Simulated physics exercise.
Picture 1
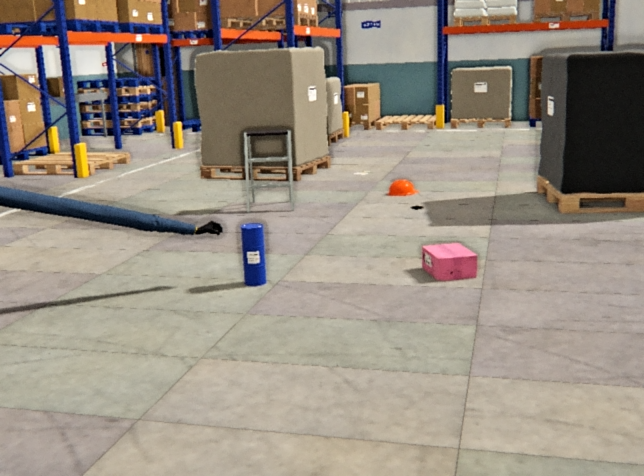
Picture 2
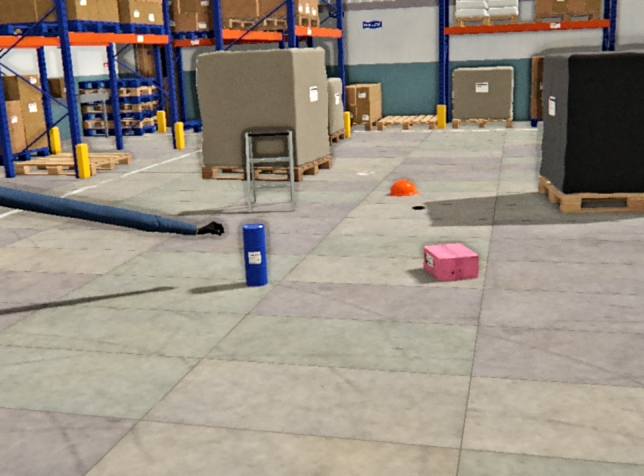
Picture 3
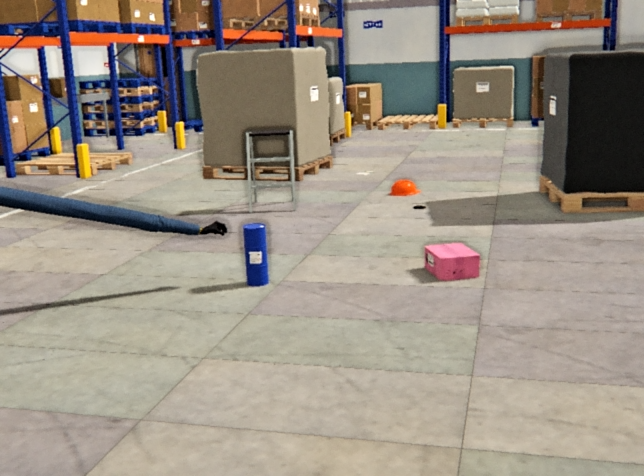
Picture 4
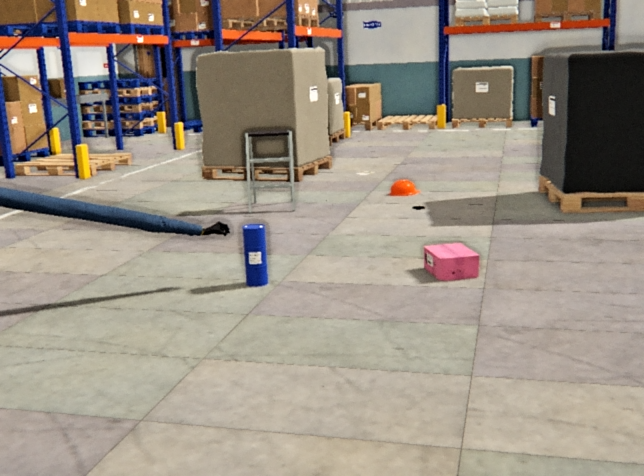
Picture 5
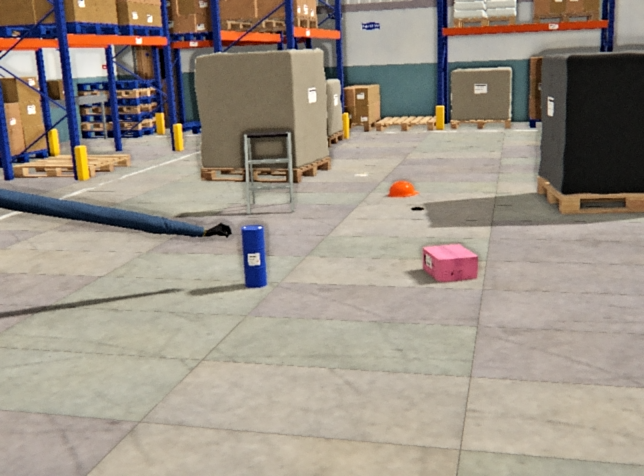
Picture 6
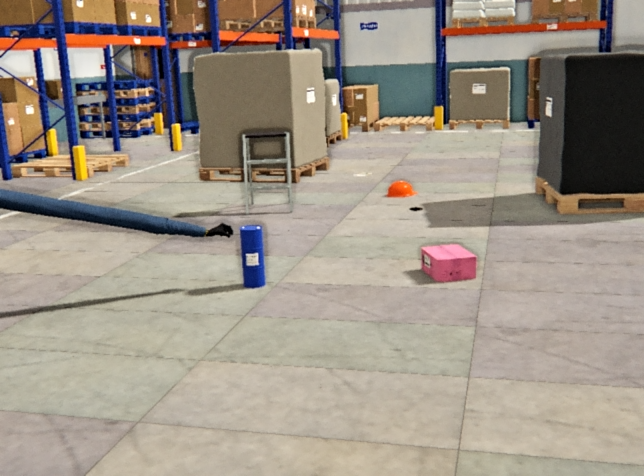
The clip opens on a warehouse floor with a blue canister, a pink box and an orange hard hat, as a long blue arm with a dark tip reaches in from the left. The tip edges slightly right, closer to the canister, while the objects stay in place and the view shifts faintly.
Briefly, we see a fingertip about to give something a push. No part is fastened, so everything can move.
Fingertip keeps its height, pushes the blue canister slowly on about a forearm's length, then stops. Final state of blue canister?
Is bowled over.
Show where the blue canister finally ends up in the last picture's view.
End point in the final view: About (298, 275).
Then, 0.60 s later than the last frame, blue canister tilted by 18° near (262, 255).
Then, 1.10 s later than the last frame, blue canister on its side near (291, 270).
Then, 1.30 s later than the last frame, blue canister on its side near (298, 275).
When it is over, lying over on the floor, blue canister. End places, in pixels of the last picture, blue canister near (298, 275).
